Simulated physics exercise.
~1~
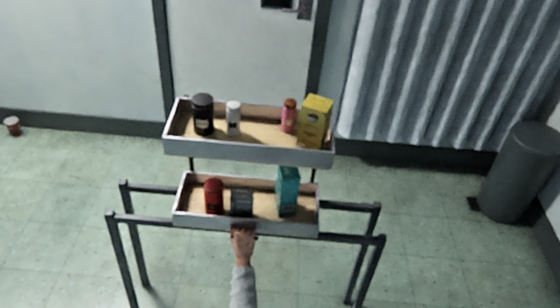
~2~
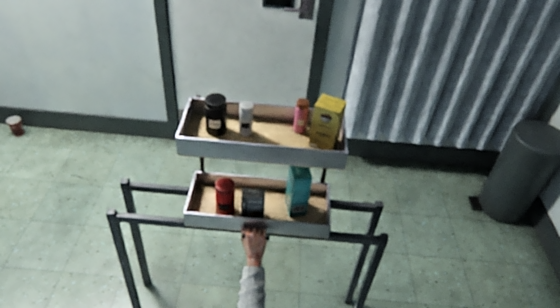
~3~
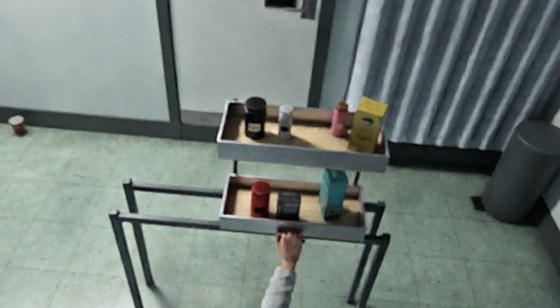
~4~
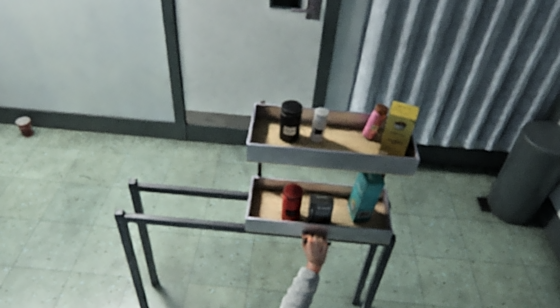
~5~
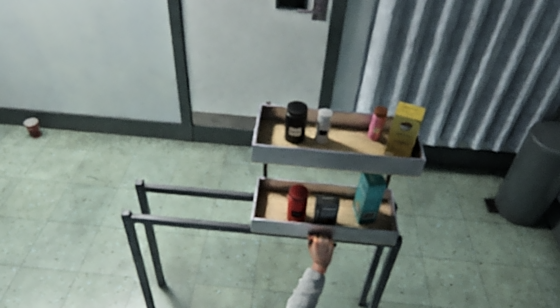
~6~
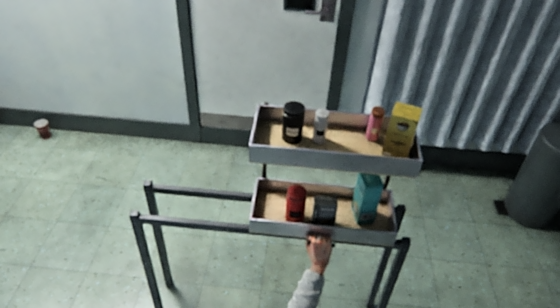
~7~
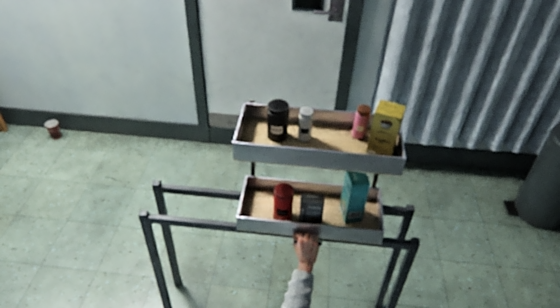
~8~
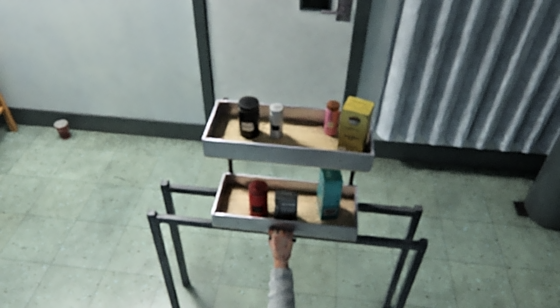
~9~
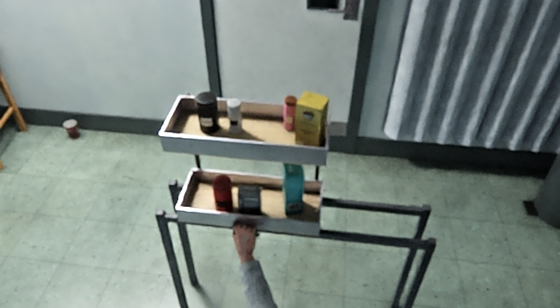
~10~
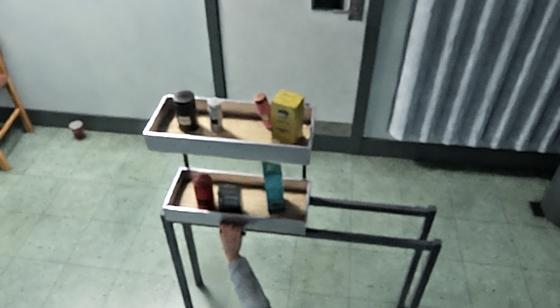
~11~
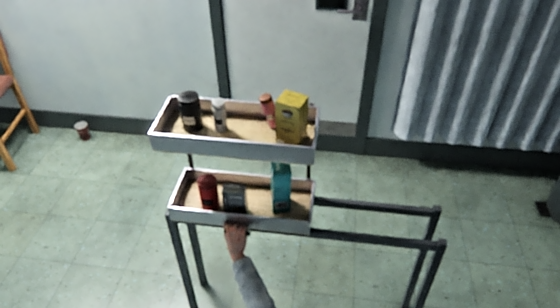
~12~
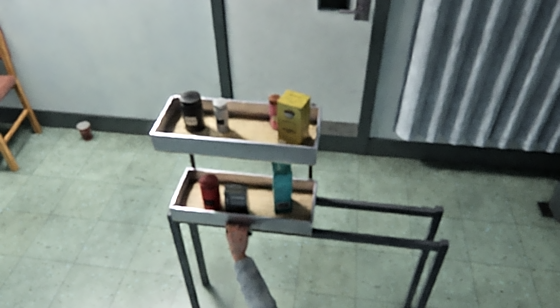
The footage shows a hand sliding a two-tiered shelf of small containers right along a dark metal frame, then back left to the other end, where the pink shaker briefly leans before settling upright, and the shelf rests with its containers still standing.
